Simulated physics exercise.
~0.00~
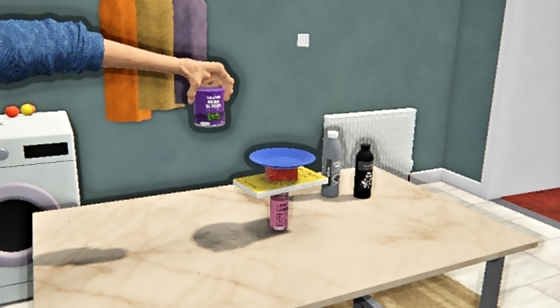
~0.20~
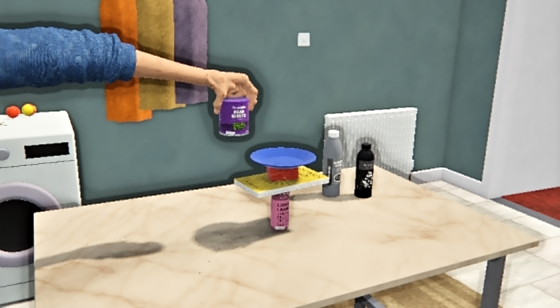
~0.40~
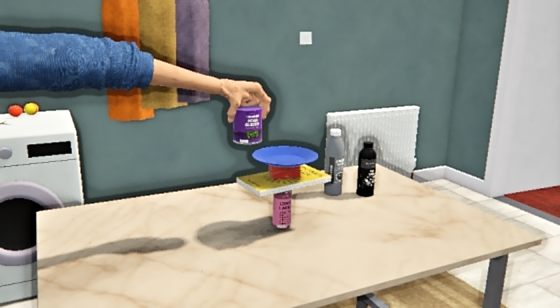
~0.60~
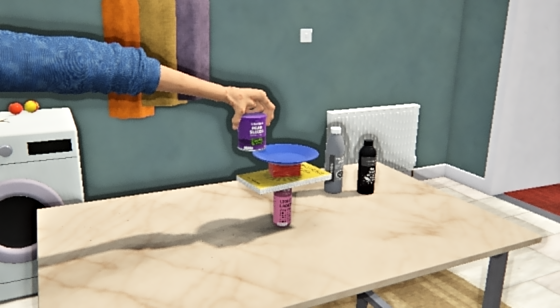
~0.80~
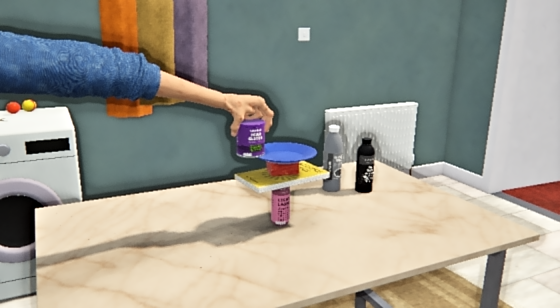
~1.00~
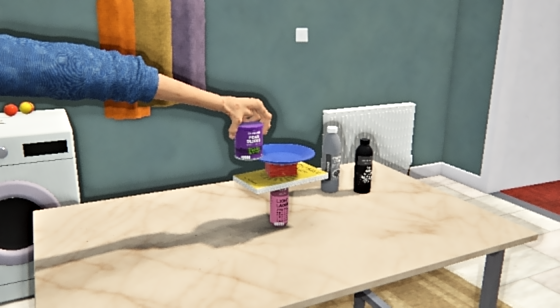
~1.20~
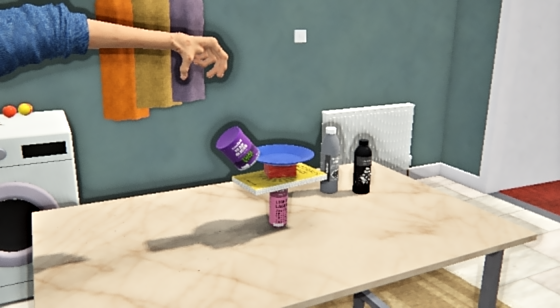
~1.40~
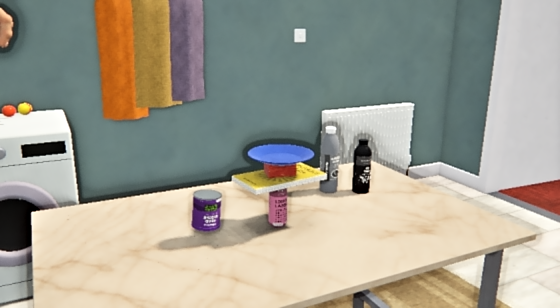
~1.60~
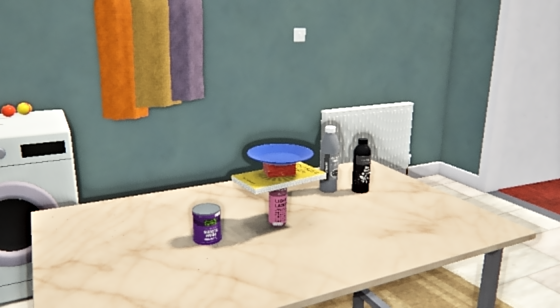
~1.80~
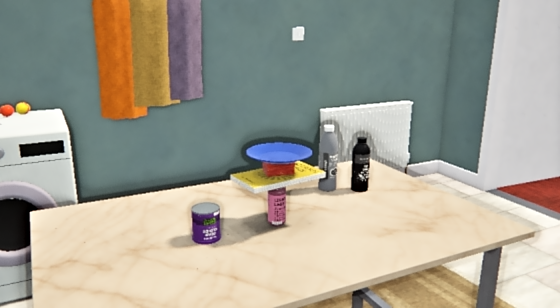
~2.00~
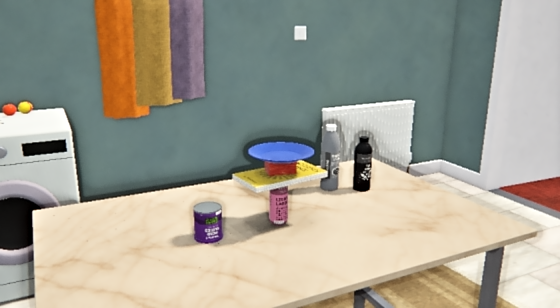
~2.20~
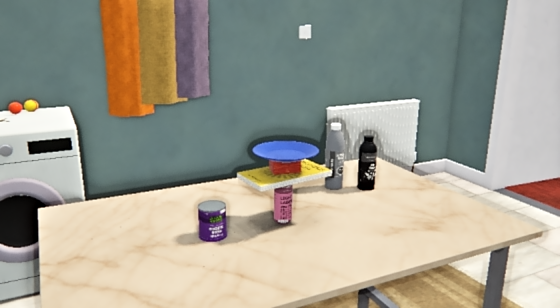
A purple pot tipped off the edge of a blue plate when a hand set it there and let go, dropping to the left onto the table, where it ended upright while the plate, red block, yellow book and pink can stayed stacked.
